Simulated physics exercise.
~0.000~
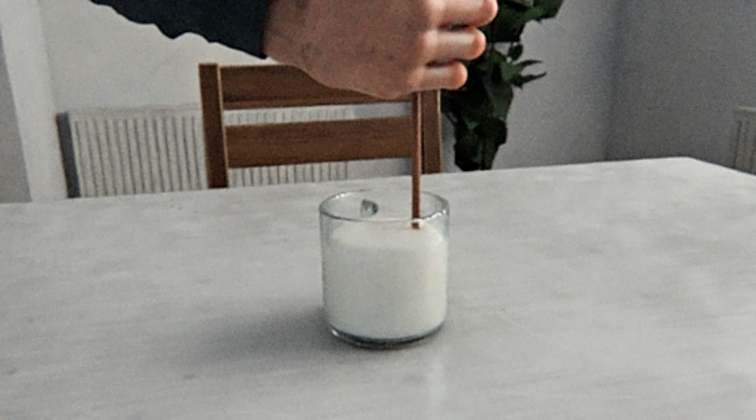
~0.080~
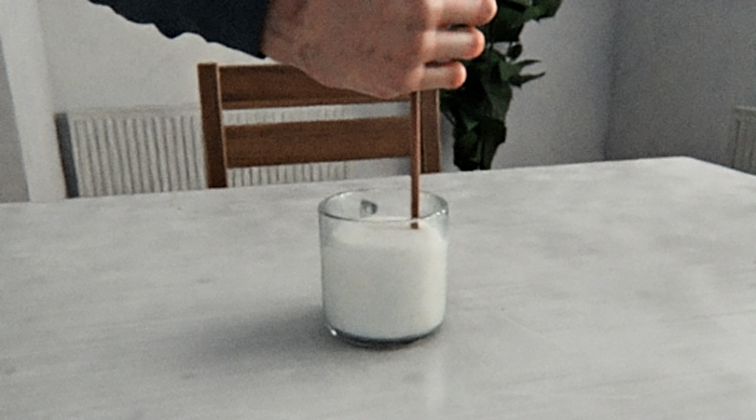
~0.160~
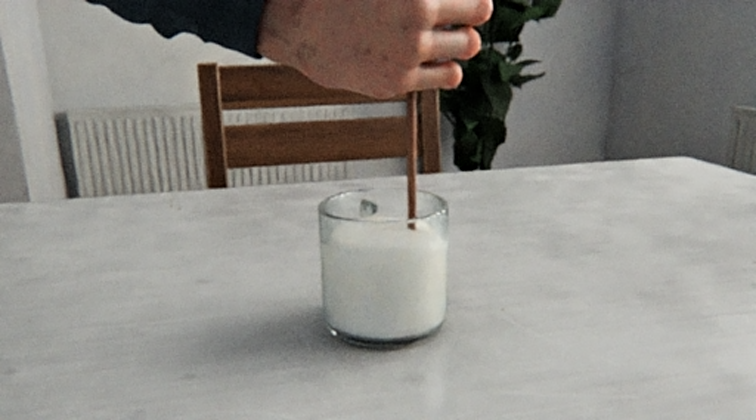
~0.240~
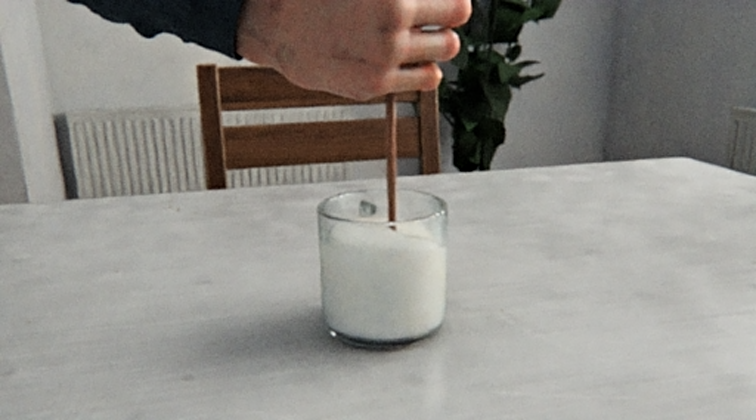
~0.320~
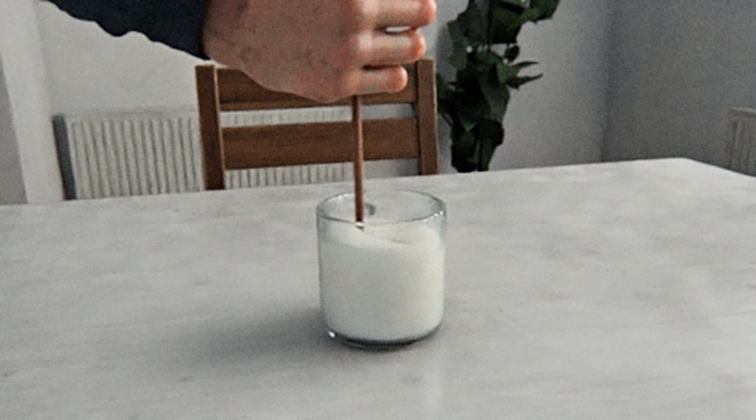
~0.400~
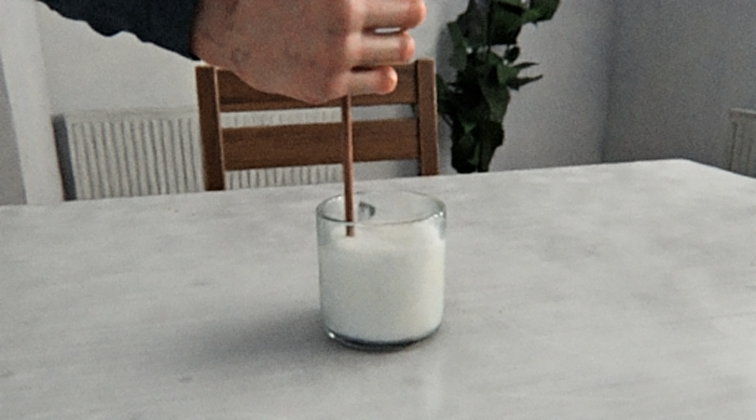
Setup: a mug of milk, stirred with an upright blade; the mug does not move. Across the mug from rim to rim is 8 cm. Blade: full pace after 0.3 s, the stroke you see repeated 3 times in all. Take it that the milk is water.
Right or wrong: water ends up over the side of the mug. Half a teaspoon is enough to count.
Wrong.
After 0.73 s 0 ml is over the rim.
After 1.07 s 0 ml is over the rim.
After 1.40 s 0 ml is over the rim.
After 1.73 s 0 ml is over the rim.
In the end 0 ml is over the rim.
